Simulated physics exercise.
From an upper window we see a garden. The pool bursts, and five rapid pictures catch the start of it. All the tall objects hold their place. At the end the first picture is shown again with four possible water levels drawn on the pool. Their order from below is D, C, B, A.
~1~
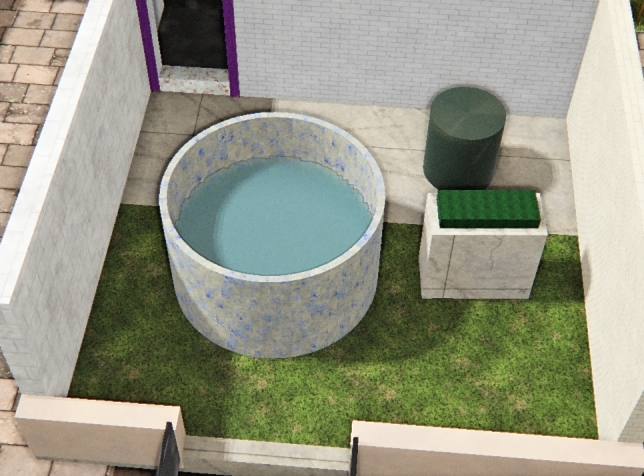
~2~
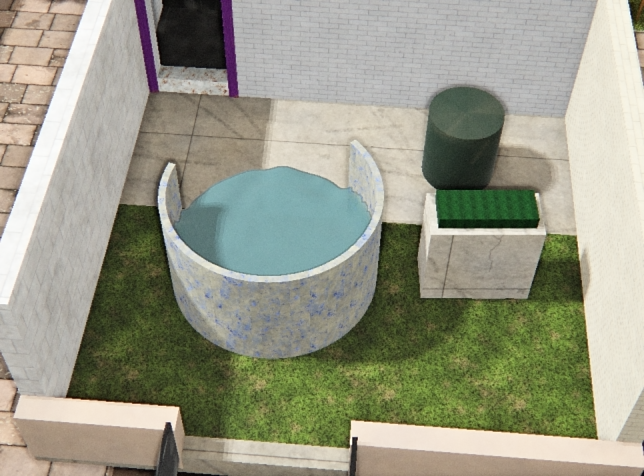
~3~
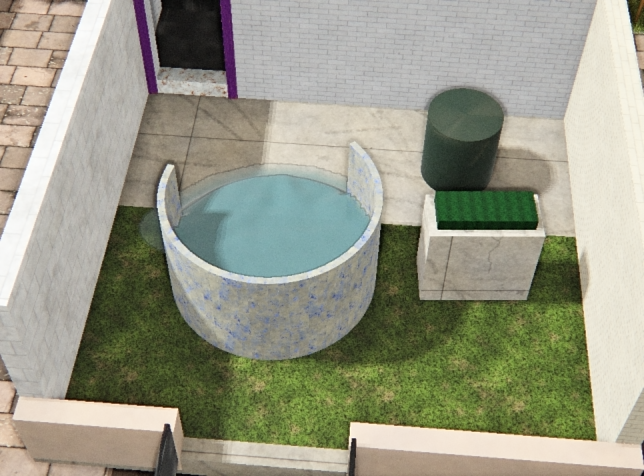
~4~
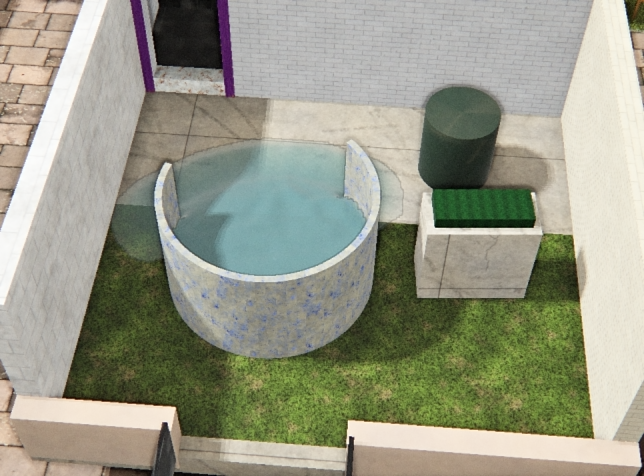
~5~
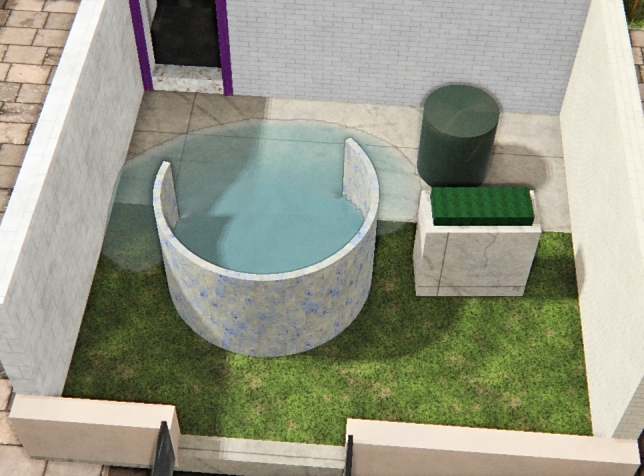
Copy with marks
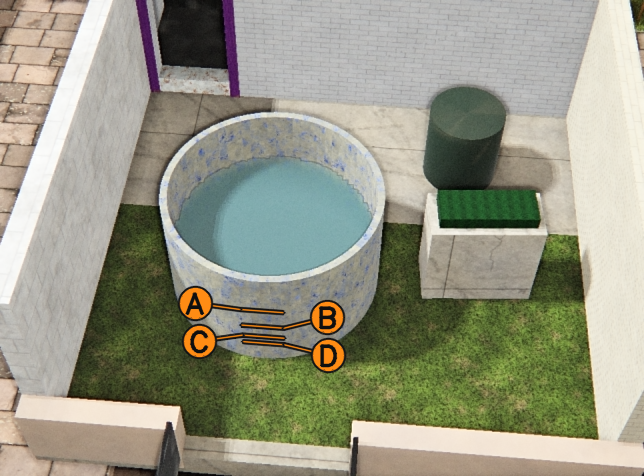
The footage shows a walled garden with a round pool full of still water; the back part of the pool's wall disappears, and water spreads out over the paving behind and onto the grass at the left.
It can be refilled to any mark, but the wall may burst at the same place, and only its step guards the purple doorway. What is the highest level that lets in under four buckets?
C.
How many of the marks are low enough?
Two.
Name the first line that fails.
That is line B.
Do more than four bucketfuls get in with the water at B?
Yes, that goes wrong.
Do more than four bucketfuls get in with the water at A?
Yes, that goes wrong.
On the marked copy, A at (261, 311); B at (262, 326); C at (263, 336); D at (263, 343); from the bottom up D, C, B, A.
If A is chosen, dozens of bucketfuls pour in.
If B is chosen, about 9 bucketfuls get in.
If C is chosen, a bucket or two gets in.
If D is chosen, nothing gets over.
